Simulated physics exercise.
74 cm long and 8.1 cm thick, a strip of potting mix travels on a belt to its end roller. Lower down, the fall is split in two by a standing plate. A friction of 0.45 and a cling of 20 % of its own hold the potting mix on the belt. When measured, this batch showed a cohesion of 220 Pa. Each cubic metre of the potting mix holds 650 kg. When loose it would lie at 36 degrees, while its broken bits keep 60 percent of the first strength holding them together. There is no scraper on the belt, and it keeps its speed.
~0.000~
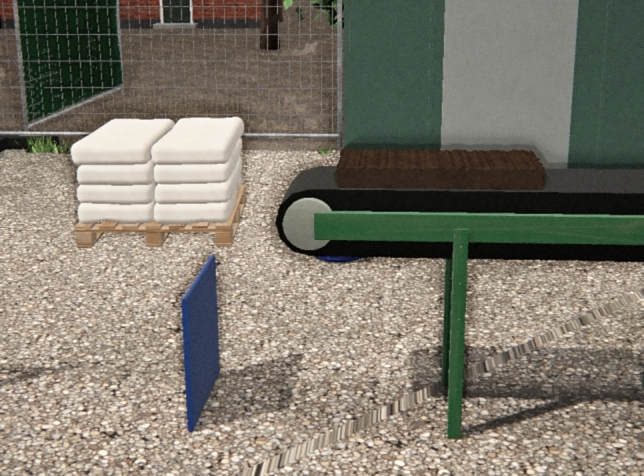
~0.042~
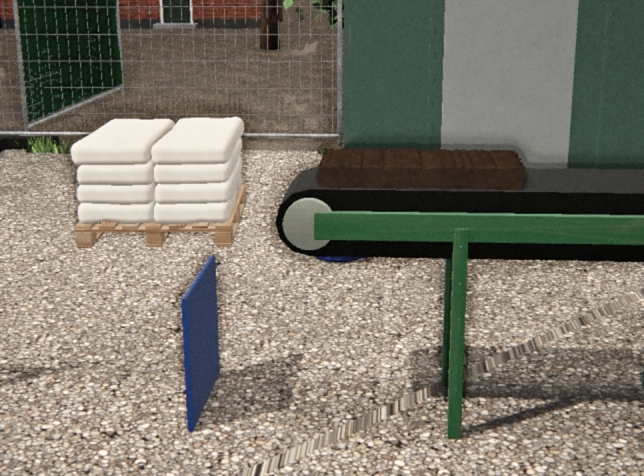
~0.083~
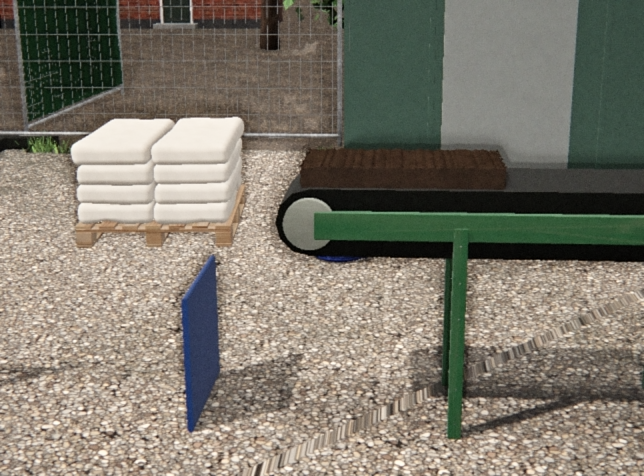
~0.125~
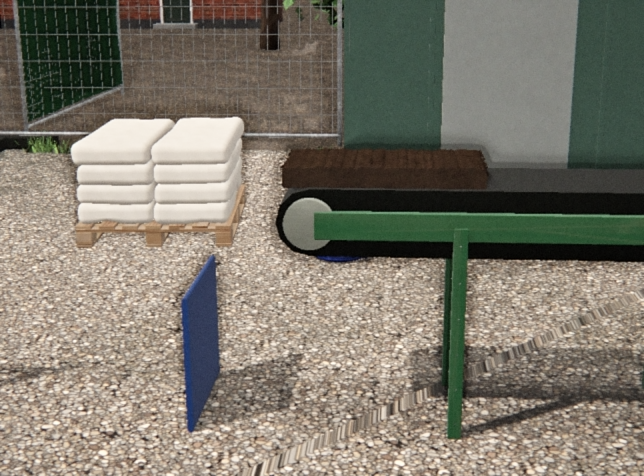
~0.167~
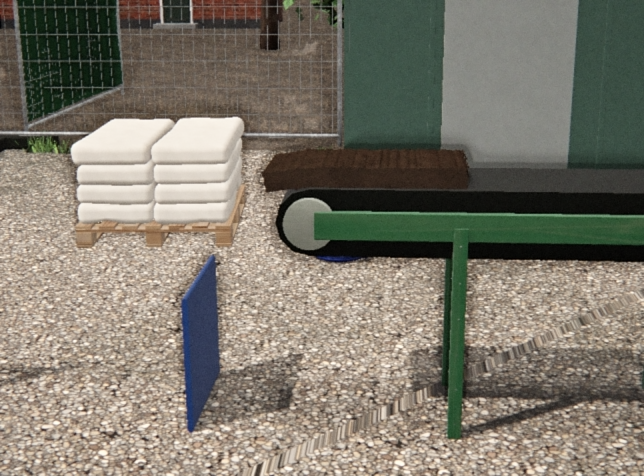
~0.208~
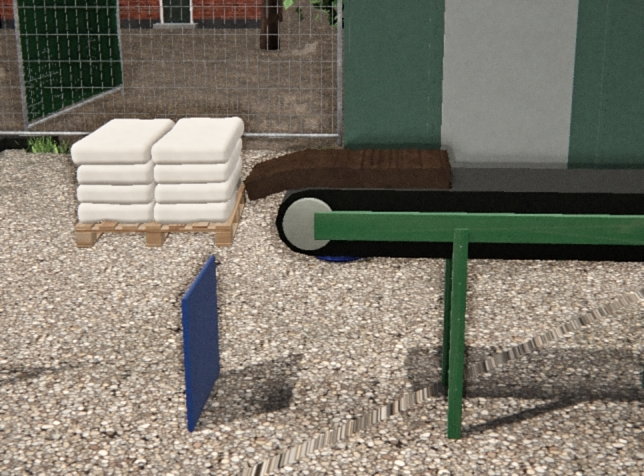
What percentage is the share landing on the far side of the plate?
Roughly 93 per cent.
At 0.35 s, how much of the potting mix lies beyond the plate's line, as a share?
About 0 %.
After 0.35 s, 0 % is beyond the plate's line.
After 0.52 s, 35 % is beyond the plate's line.
After 0.68 s, 68 % is beyond the plate's line.
After 0.85 s, 93 % is beyond the plate's line.
After 1.97 s, 93 % is beyond the plate's line.
